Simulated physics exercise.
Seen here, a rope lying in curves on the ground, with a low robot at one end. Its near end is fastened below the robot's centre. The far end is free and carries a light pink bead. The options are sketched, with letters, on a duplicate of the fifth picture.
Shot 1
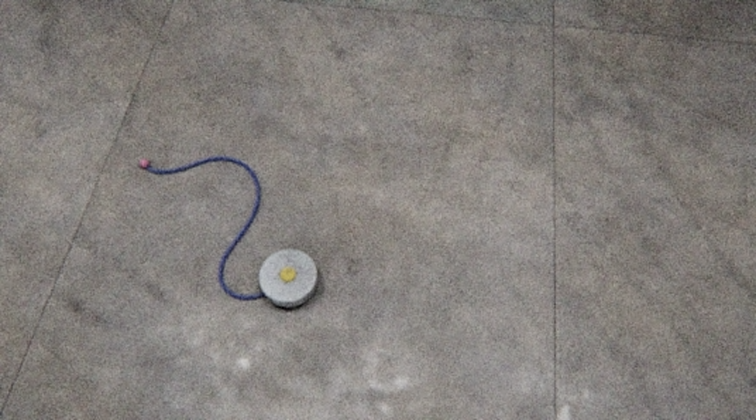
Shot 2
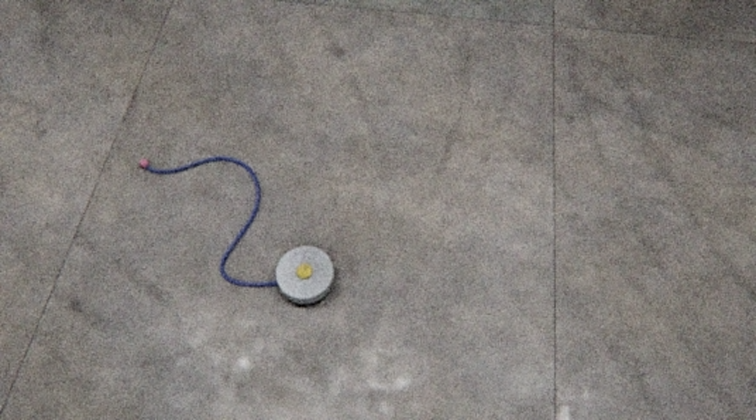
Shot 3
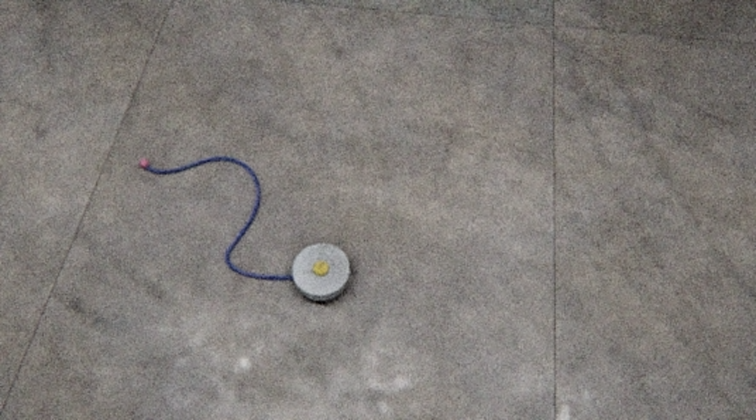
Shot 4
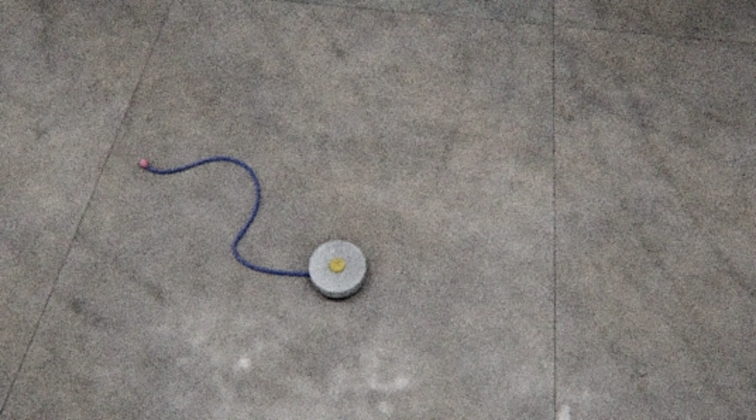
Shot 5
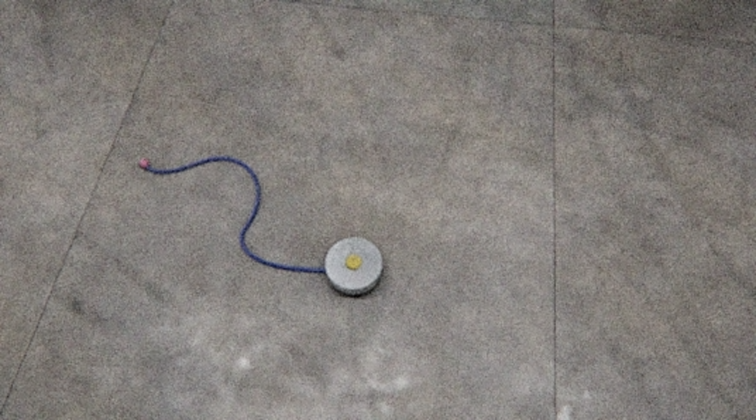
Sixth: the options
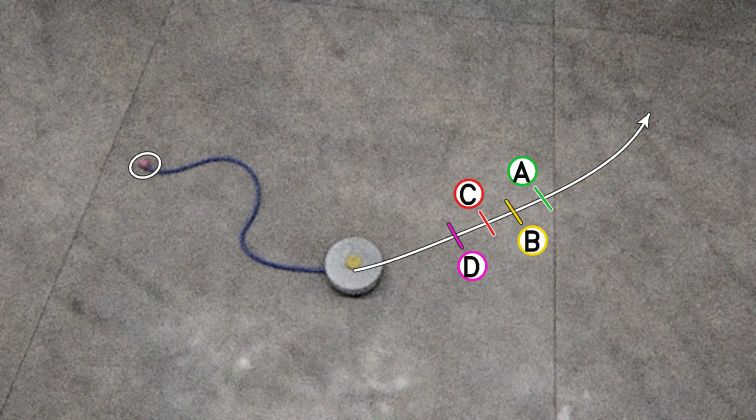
A low round grey robot sliding slowly right across a grey floor, drawing the near part of a curved blue rope along.
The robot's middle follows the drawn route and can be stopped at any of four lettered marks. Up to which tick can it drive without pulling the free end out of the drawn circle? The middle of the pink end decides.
As far as tick D.
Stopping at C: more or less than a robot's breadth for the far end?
Less.
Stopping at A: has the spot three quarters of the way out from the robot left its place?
Yes.
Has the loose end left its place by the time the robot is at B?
By then, yes.
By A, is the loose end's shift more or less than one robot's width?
By then, more.
On the marked copy, A at (543, 199); B at (514, 212); C at (487, 223); D at (455, 236); the ring at (145, 165); the route from (355, 270) via (532, 204) to (649, 114).
Following D. Soon after the start, robot (392, 256), middle of the rope (258, 203), free end (144, 163).
Later, robot (428, 243), middle of the rope (271, 203), free end (144, 163).
In the end, robot (456, 231), middle of the rope (292, 203), free end (147, 165); the free end is still in its ring.
As for the rest, A drags the free end to (222, 180); B drags the free end to (195, 173); C drags the free end to (171, 168).
